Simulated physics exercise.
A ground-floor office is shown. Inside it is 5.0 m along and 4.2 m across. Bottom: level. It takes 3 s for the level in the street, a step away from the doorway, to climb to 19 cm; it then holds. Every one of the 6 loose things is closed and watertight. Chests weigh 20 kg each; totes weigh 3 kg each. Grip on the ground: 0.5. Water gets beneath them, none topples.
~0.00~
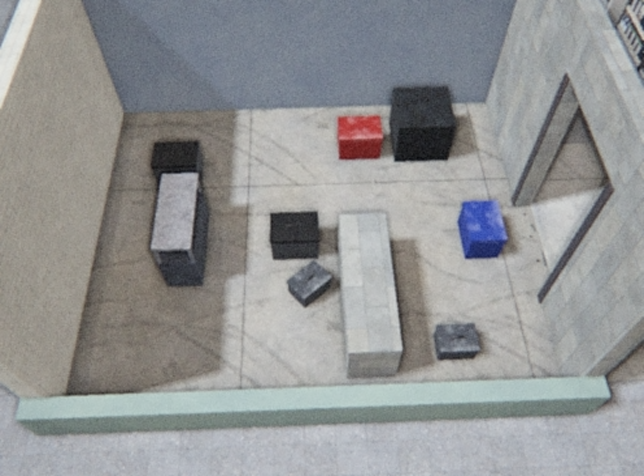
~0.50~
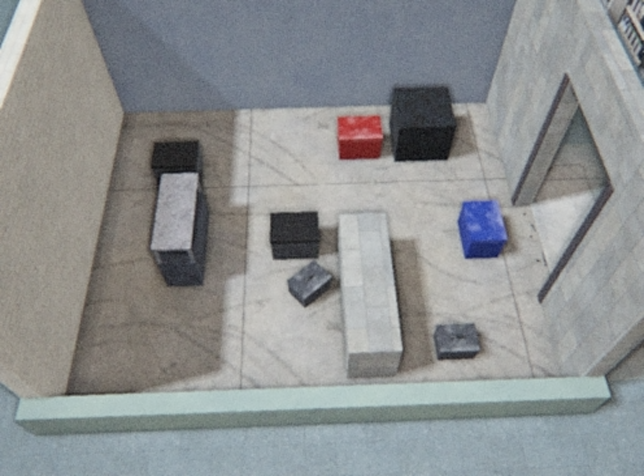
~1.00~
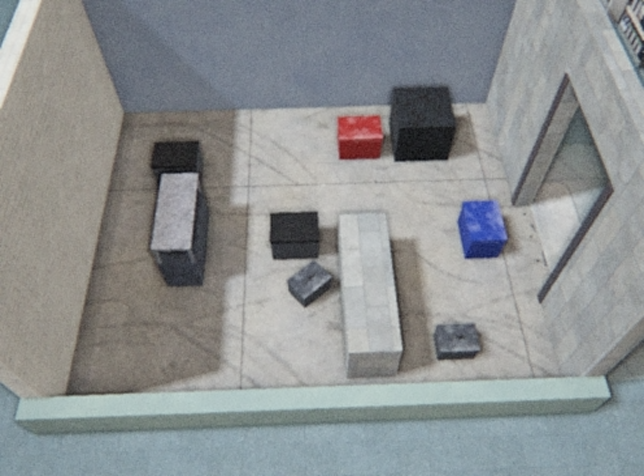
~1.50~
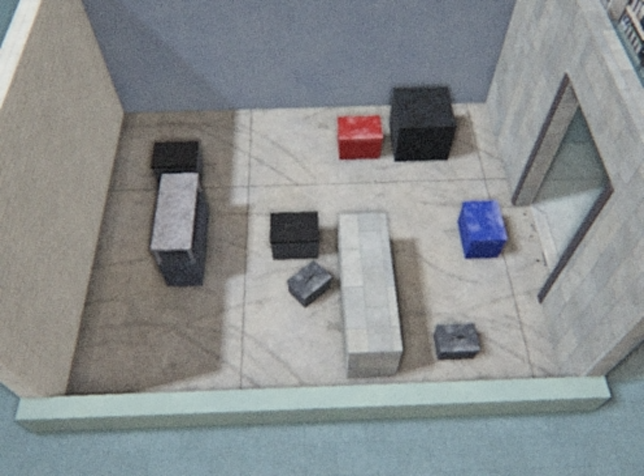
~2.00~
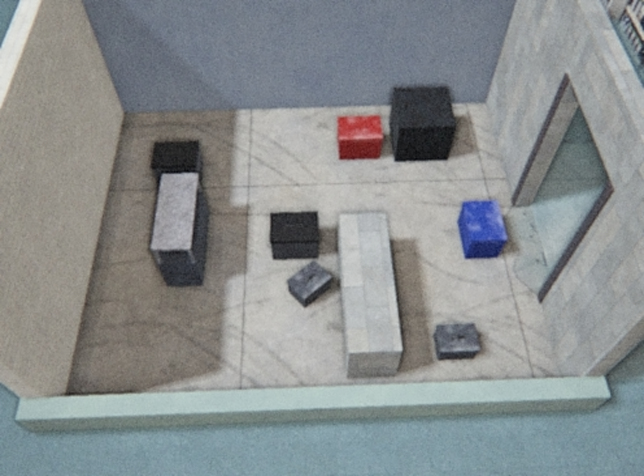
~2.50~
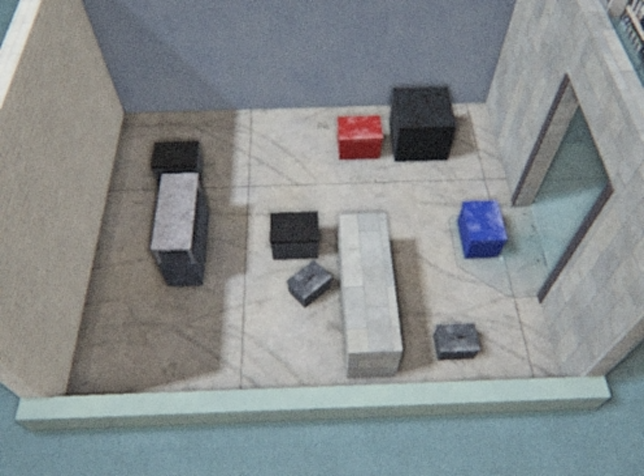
Ground-floor office with red, blue and dark boxes standing still as water covers the ground outside and enters the doorway at right.
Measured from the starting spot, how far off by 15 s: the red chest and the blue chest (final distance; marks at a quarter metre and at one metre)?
First the red chest, which moves somewhat, then the blue chest, which goes far off.
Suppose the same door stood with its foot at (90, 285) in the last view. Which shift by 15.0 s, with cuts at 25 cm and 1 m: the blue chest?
Well, the blue chest scoots a little.
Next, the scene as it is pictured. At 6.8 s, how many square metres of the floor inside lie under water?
I'd estimate close to 15 m2.
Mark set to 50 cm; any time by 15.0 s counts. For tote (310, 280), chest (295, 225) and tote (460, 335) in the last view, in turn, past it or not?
Note - in order: Farther; smaller; farther.
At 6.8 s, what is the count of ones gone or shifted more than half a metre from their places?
At that time I count 2.
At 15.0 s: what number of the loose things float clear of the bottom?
Tally: 4 of them.
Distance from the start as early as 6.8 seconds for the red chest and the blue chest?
I'd guess about 0 cm and 140 cm by that point.
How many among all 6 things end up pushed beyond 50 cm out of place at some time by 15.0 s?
All told, that gives 4.
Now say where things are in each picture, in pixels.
The red chest at (360, 127), on the bottom; the blue chest at (485, 220), on the bottom; 0.0 m2 under water; 0 of 6 have shifted, in the first frame.
The red chest at (360, 127) rests on the ground; the blue chest at (485, 220), on the bottom; water covers 0.0 m2; 0 of 6 have shifted, in the second frame.
The red chest at (360, 127), on the bottom; the blue chest at (485, 220) rests on the ground; water covers 0.0 m2; 0 of 6 have shifted, in the third frame.
The red chest at (360, 127) rests on the ground; the blue chest at (485, 220) rests on the ground; water covers 0.0 m2; 0 of 6 have shifted, in the fourth frame.
The red chest at (360, 127), on the bottom; the blue chest at (485, 220) rests on the ground; 0.1 m2 under water; 0 of 6 have shifted, in the fifth frame.
The red chest at (360, 127), on the bottom; the blue chest at (485, 220) rests on the ground; 0.6 m2 under water; 0 of 6 have shifted, in the sixth frame.
After 3.5 s the red chest is near (360, 127), 0.0 m from its start, aground; the blue chest is near (454, 220), 0.3 m from its start, aground; 0 afloat.
After 6.8 s the red chest is near (360, 127), 0.0 m from its start, aground; the blue chest is near (368, 201), 1.3 m from its start, aground; 1 afloat.
After 11.0 s the red chest is near (342, 98), 0.6 m from its start, aground; the blue chest is near (315, 176), 2.0 m from its start, aground; 2 afloat.
After 15.0 s the red chest is near (343, 94), 0.6 m from its start, afloat; the blue chest is near (273, 175), 2.5 m from its start, aground; 4 afloat.
